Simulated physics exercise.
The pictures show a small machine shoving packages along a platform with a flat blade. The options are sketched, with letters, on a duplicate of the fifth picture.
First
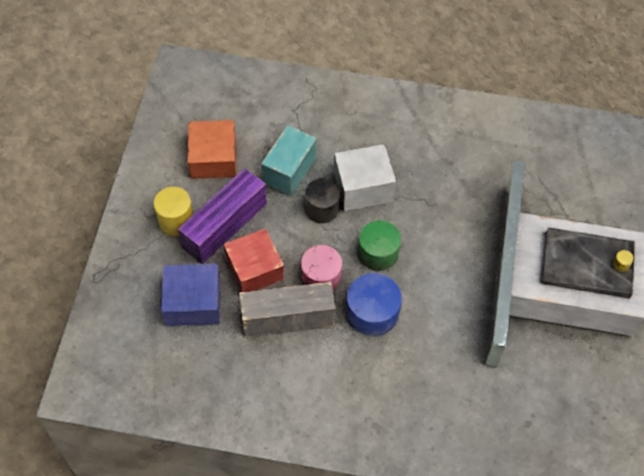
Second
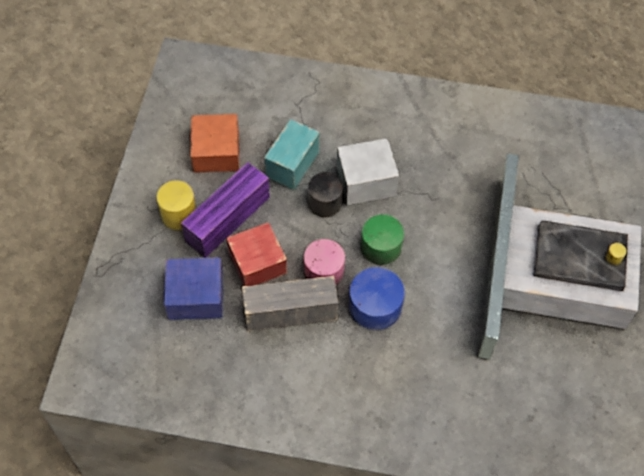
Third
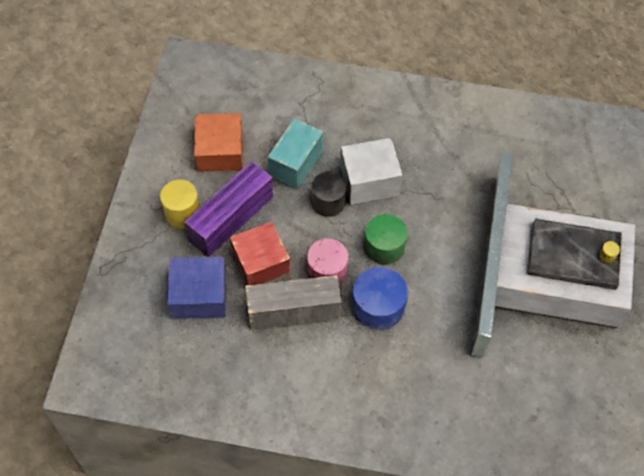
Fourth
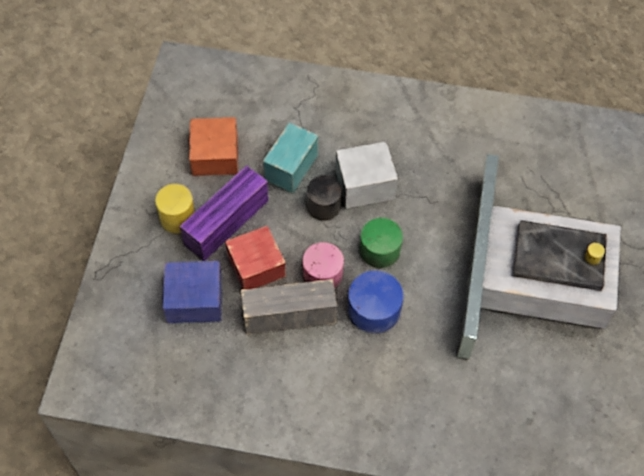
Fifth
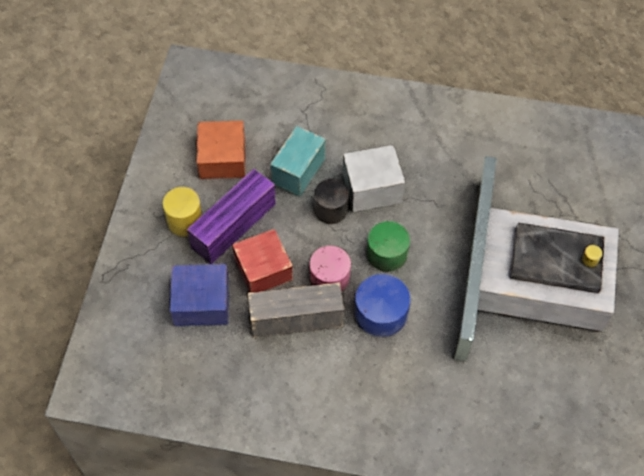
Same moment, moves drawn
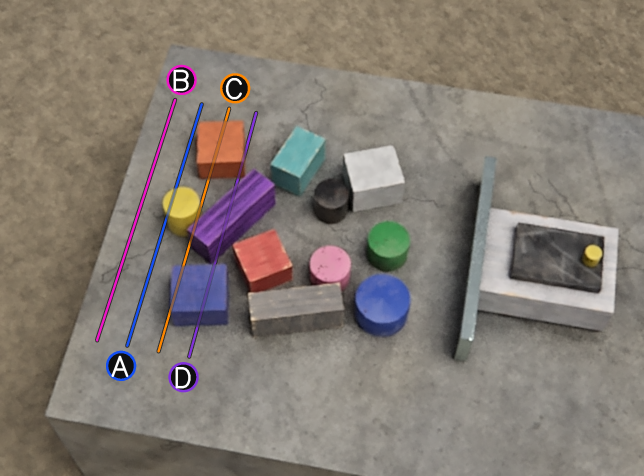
On a grey stone platform, a small flat-bladed machine edging left toward a cluster of colourful blocks and cylinders that stay put.
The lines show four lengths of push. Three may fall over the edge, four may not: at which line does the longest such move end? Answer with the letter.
At C, and not beyond.
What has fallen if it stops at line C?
It is the orange crate.
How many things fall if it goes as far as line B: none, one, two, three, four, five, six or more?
In all, six or more.
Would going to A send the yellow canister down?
Yes.
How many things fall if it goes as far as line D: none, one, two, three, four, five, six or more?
By then, none.
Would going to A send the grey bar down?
By then, no.
On the marked copy, A at (167, 217); B at (139, 212); C at (196, 222); D at (225, 227).
Taking C. A third of the way, robot (446, 238); blue crate (192, 296); grey bar (261, 312).
Two thirds of the way, robot (343, 221); yellow canister (157, 192); orange crate (183, 142).
When it is over, robot (265, 208); orange crate over the edge; yellow canister (126, 167); one fallen.
As for the rest, A drops five; B drops eight; D is within the limit but short.
